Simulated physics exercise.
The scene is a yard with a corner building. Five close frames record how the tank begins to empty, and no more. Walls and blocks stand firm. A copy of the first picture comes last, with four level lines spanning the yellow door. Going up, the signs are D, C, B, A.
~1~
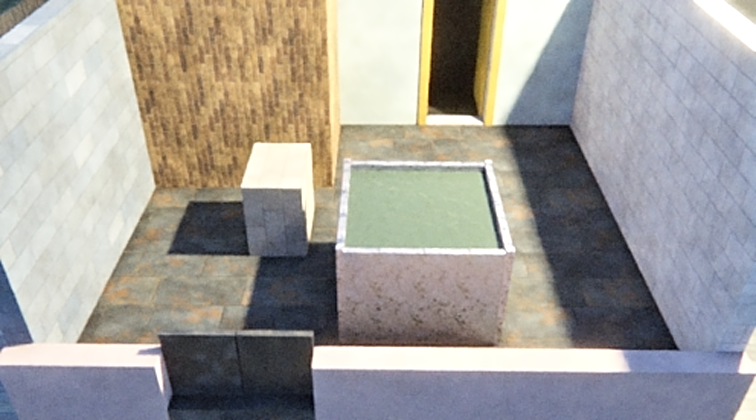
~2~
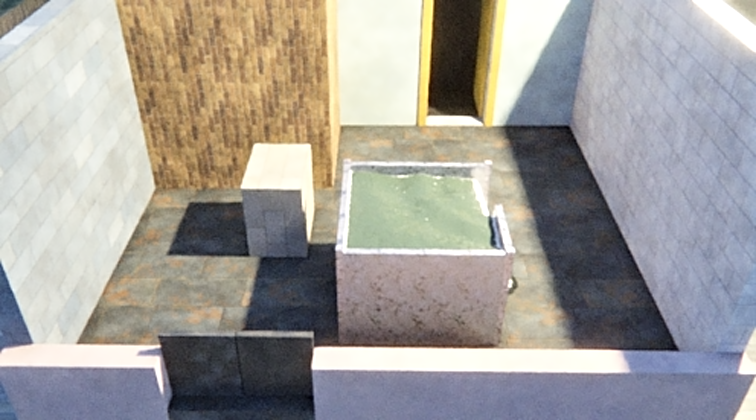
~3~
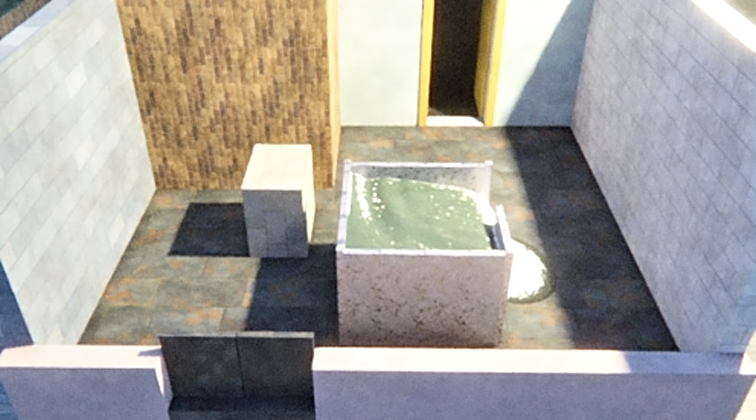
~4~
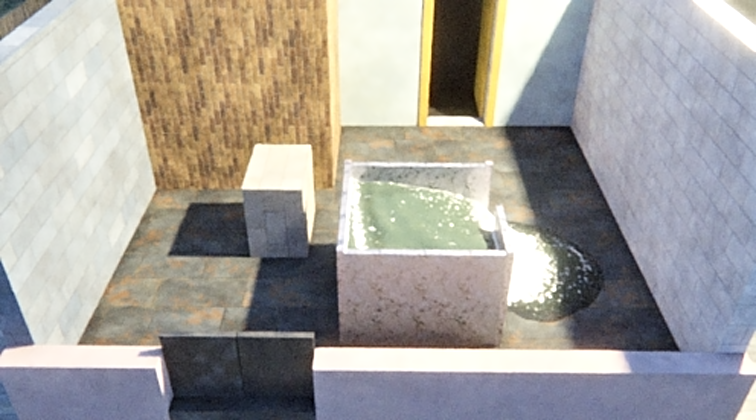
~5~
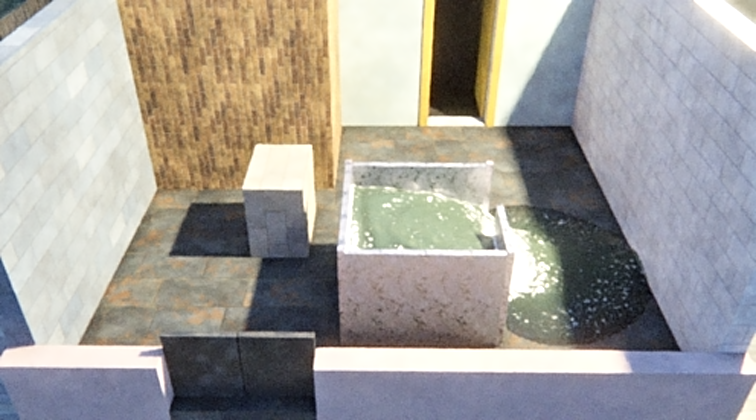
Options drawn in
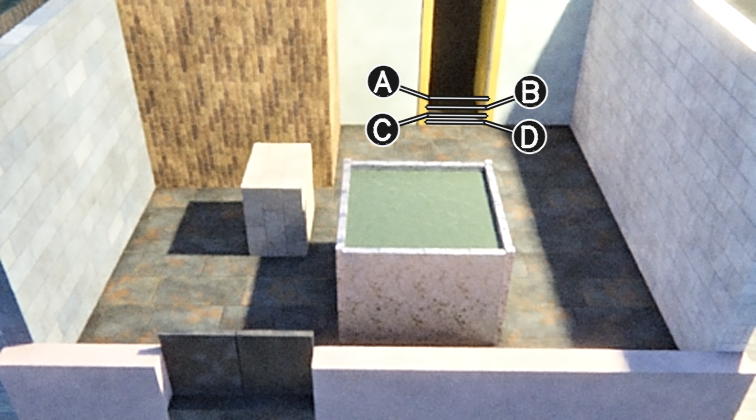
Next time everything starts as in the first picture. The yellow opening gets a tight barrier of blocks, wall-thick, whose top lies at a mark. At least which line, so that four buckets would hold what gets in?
Height C.
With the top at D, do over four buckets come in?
Yes, it does.
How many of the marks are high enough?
Three of them.
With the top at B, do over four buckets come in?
No, not at all.
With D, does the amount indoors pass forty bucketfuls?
No, it does not.
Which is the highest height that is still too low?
Height D.
On the marked copy, A at (457, 98); B at (457, 107); C at (456, 115); D at (455, 122); from the bottom up D, C, B, A.
Choosing A, nothing gets over.
Choosing B, nothing gets over.
Choosing C, a splash gets over, under a bucket.
Choosing D, about 13 bucketfuls get in.
